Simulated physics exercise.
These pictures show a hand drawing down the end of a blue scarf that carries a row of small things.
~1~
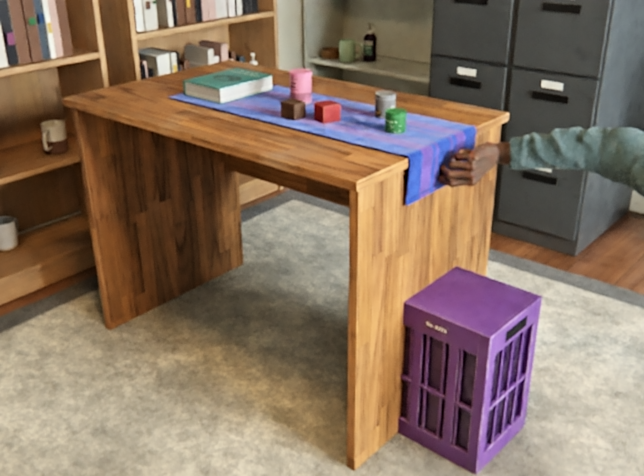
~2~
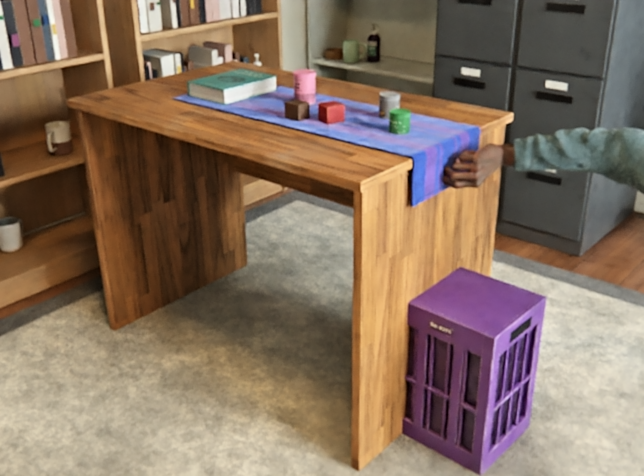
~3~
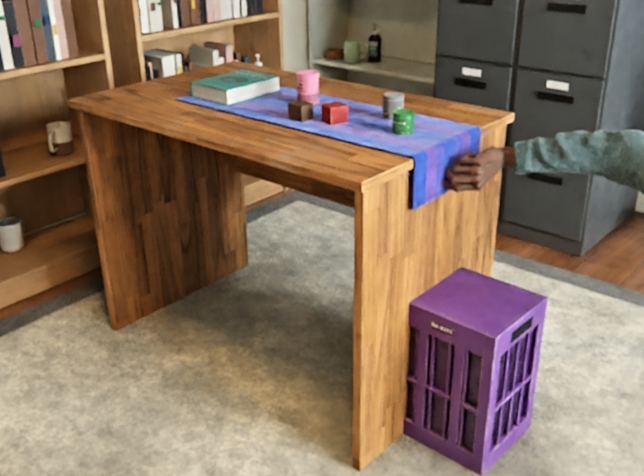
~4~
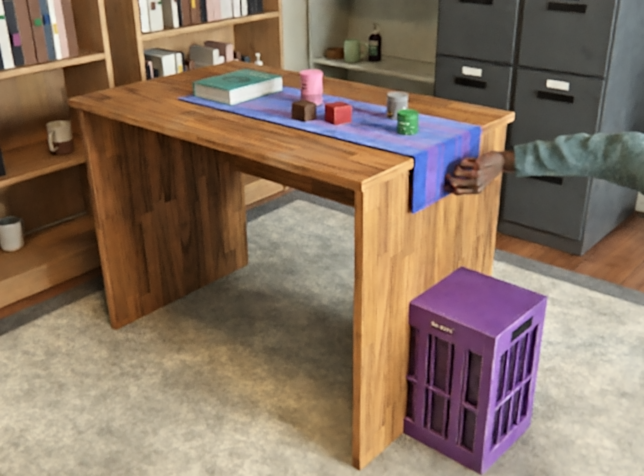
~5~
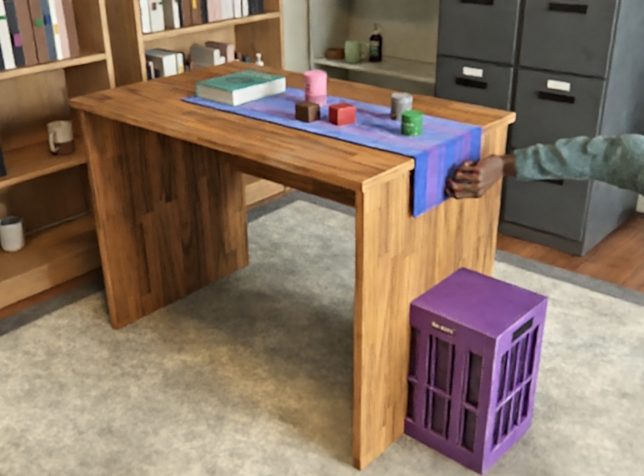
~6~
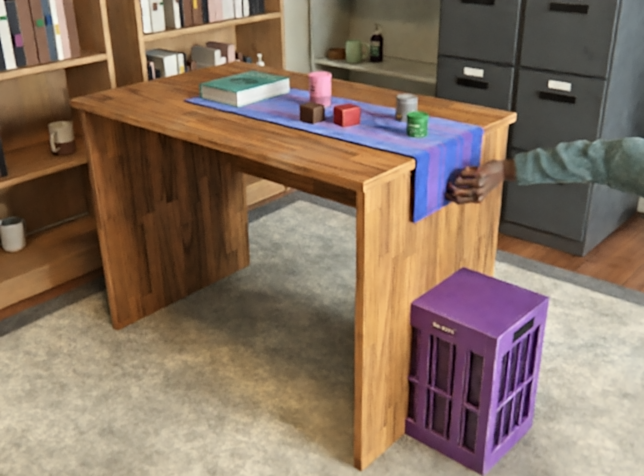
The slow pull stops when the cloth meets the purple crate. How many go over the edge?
The desk loses two.
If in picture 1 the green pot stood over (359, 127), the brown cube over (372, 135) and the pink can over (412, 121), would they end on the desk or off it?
The green pot tumbles off; the brown cube comes down; the pink can comes down.
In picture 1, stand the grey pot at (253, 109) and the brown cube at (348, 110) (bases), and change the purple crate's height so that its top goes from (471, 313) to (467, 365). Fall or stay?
The grey pot survives; the brown cube goes over.
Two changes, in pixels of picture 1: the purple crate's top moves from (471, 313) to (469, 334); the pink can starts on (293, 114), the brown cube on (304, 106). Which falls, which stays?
The pink can holds on; the brown cube survives.
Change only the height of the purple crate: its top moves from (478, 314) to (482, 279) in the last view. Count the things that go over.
It would be 2.
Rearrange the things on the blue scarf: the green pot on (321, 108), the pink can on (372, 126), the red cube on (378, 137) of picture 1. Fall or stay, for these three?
The green pot does not fall; the pink can goes over; the red cube drops off.
Early on, hem near (447, 228); all still up.
Midway, hem near (446, 249); green pot gone.
Near the end, hem on the crate; green pot and grey pot gone.
Finally, hem on the crate; green pot and grey pot gone. The count of fallen things is two.
